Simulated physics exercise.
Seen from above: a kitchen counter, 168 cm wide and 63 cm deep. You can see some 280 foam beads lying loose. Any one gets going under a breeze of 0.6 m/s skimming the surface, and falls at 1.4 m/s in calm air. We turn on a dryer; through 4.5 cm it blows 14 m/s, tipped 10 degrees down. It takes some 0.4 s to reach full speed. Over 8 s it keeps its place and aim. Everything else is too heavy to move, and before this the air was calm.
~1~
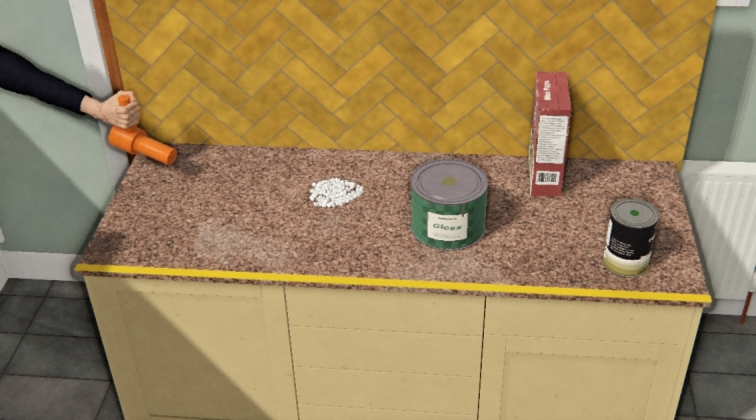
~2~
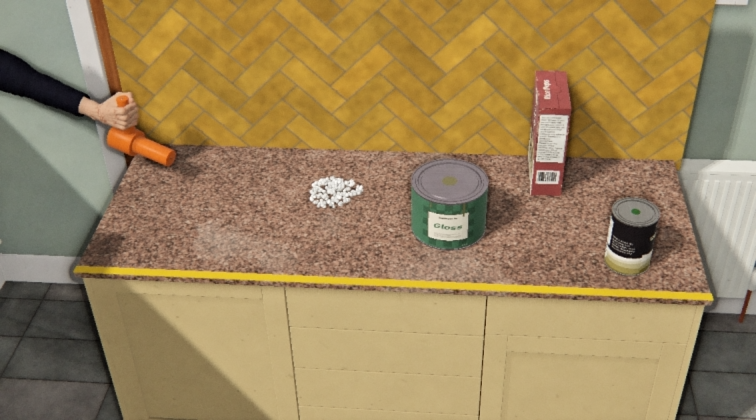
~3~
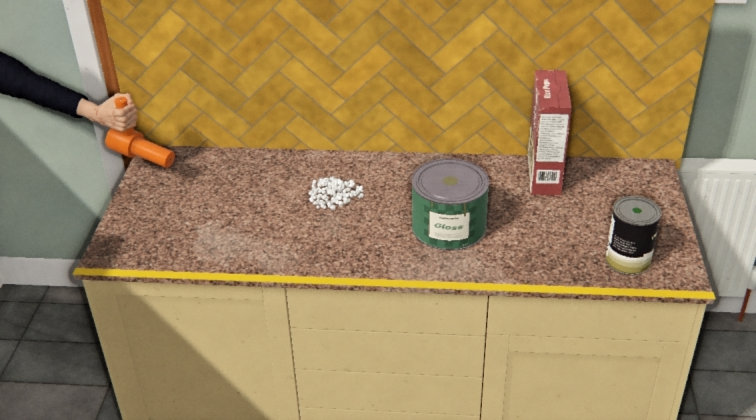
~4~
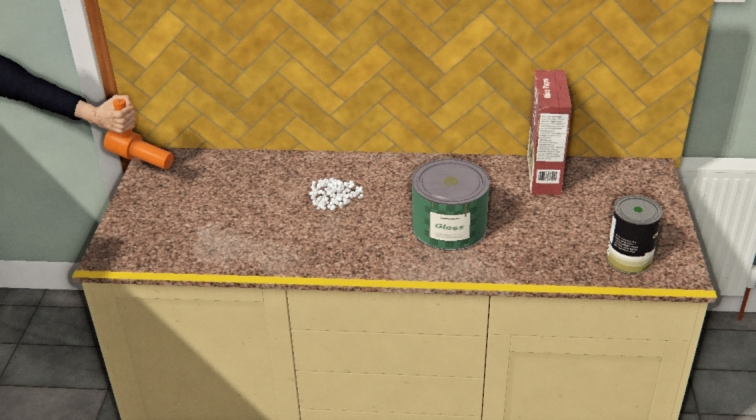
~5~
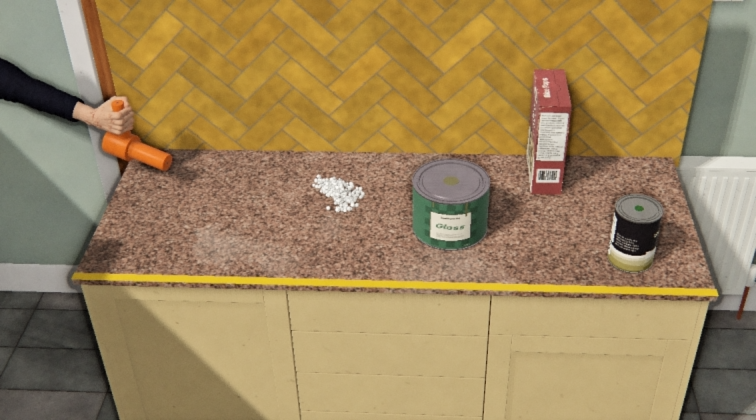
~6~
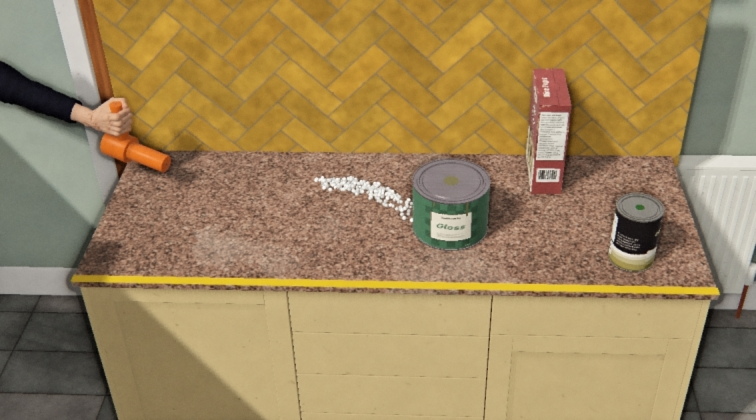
White beads lie still on the counter, then stream right toward a green tin.
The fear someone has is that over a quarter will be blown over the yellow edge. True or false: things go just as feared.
False.
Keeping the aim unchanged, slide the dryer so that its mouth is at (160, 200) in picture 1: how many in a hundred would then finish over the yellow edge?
0 %.
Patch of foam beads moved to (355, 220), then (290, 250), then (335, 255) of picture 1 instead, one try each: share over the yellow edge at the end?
Taking the three spots in order, you'd get around 60 percent, 100 percent and 100 percent.
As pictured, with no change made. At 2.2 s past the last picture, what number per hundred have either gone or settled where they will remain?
30 %.
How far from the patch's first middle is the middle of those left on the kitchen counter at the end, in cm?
60 cm.
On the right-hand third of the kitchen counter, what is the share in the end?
80 %.
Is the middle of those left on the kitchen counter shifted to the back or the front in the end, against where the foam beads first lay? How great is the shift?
To the far end, near enough 20 cm.
Then, 1.2 s after the last picture the count stands so, 0 % are over the yellow edge; the middle of those still in play is near (524, 158).
Then, 2.2 s after the last picture the count stands so, 0 % are over the yellow edge; the middle of those still in play is near (522, 152).
Then, 4.0 s after the last picture the count stands so, 0 % are over the yellow edge; the middle of those still in play is near (516, 156).
Then, 7.6 s after the last picture, at the end, 0 % are over the yellow edge; the middle of those still in play is near (516, 156).
